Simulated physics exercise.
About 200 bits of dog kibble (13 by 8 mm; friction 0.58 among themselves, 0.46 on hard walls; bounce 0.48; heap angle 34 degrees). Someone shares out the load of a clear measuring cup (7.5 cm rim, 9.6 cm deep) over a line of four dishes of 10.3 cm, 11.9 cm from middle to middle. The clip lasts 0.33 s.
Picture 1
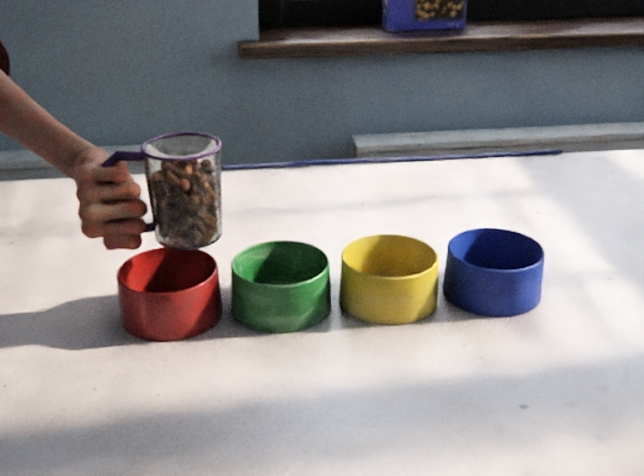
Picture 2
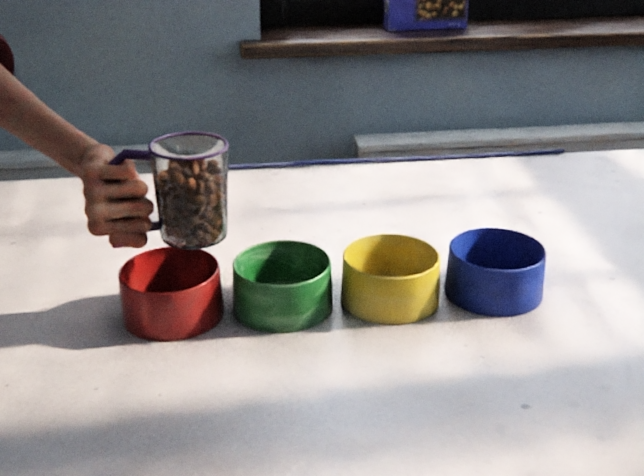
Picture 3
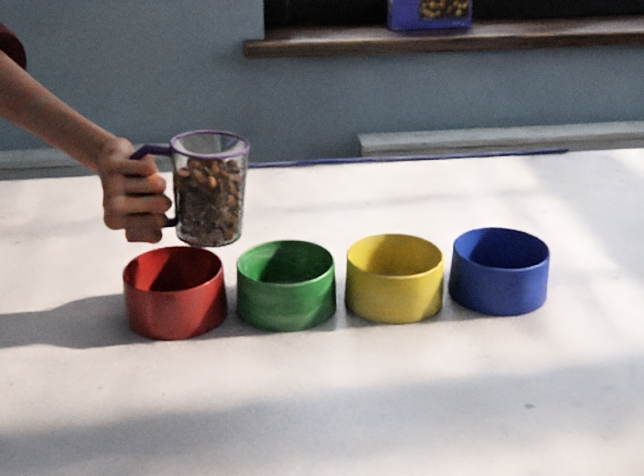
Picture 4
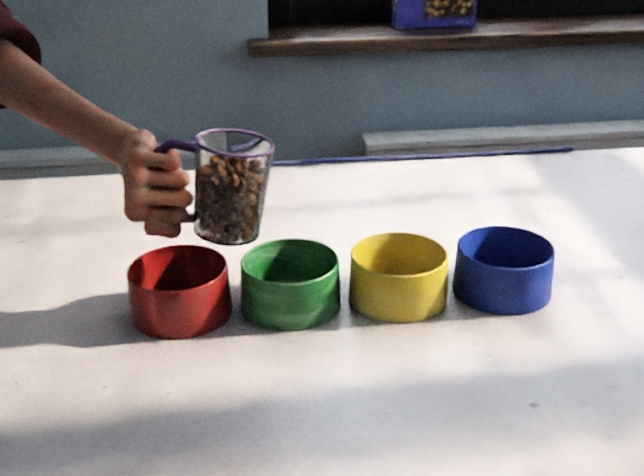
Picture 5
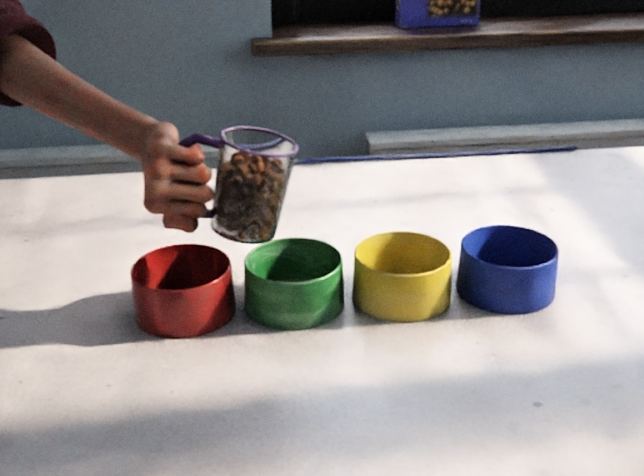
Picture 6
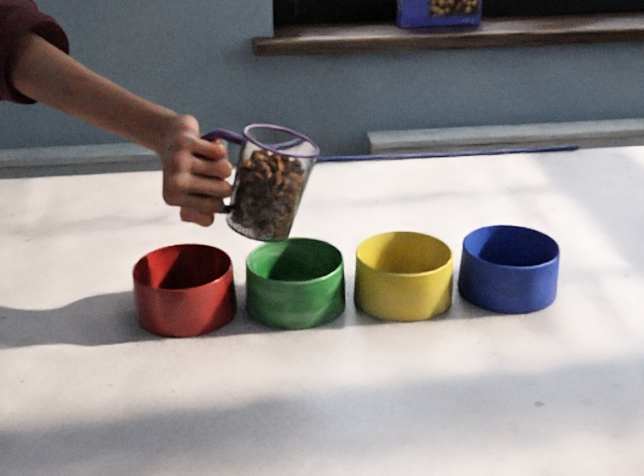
A hand held a clear cup of brown kibble by its handle above the red dish, then moved it right toward the green one while tilting it slightly, above a row of four colored dishes.
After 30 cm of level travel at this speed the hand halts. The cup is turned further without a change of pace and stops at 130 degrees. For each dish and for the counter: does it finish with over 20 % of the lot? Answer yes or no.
Red dish: No; blue dish: Yes; green dish: No; yellow dish: No; on the counter: No.
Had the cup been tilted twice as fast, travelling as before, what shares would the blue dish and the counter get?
Blue 100; counter 0.
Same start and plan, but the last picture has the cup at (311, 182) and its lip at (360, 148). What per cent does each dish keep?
Red 0; blue 100; green 0; yellow 0.
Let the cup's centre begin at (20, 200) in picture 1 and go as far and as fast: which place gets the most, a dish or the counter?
The winner: Yellow.
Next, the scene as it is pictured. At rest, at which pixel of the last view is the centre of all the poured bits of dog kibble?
Around (515, 269).
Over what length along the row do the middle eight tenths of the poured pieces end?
Roughly 6 cm.
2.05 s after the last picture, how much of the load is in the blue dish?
Near 100 per cent so far.
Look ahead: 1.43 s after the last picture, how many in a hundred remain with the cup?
Some 95 per cent of the load.
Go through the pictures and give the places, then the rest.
In the first frame, cup at (185, 191), tilt 0 degrees, lip at (220, 144), moved 0.0 cm; middle of the pieces at (184, 208); red dish at (168, 269); green dish at (280, 262); yellow dish at (390, 255); blue dish at (496, 249).
In the second frame, cup at (192, 191), tilt 1 degrees, lip at (227, 145), moved 0.5 cm; middle of the pieces at (190, 207).
In the third frame, cup at (209, 190), tilt 4 degrees, lip at (248, 145), moved 1.9 cm; middle of the pieces at (207, 206).
In the fourth frame, cup at (231, 188), tilt 9 degrees, lip at (273, 146), moved 3.6 cm; middle of the pieces at (226, 203).
In the fifth frame, cup at (251, 186), tilt 13 degrees, lip at (296, 148), moved 5.3 cm; middle of the pieces at (245, 201).
In the sixth frame, cup at (269, 185), tilt 17 degrees, lip at (318, 149), moved 7.0 cm; middle of the pieces at (262, 200); red dish at (183, 266); green dish at (295, 259); yellow dish at (404, 252); blue dish at (511, 246).
Then, 0.86 s after the last picture, tilt 70 degrees; cup holds 100 %.
Then, 1.43 s after the last picture, tilt 105 degrees; cup holds 95 %, blue 5 %.
Then, 2.05 s after the last picture, tilt 130 degrees; cup holds 0 %, blue 100 %.
In the end, red 0 %, blue 100 %, green 0 %, yellow 0 %, counter 0 %.
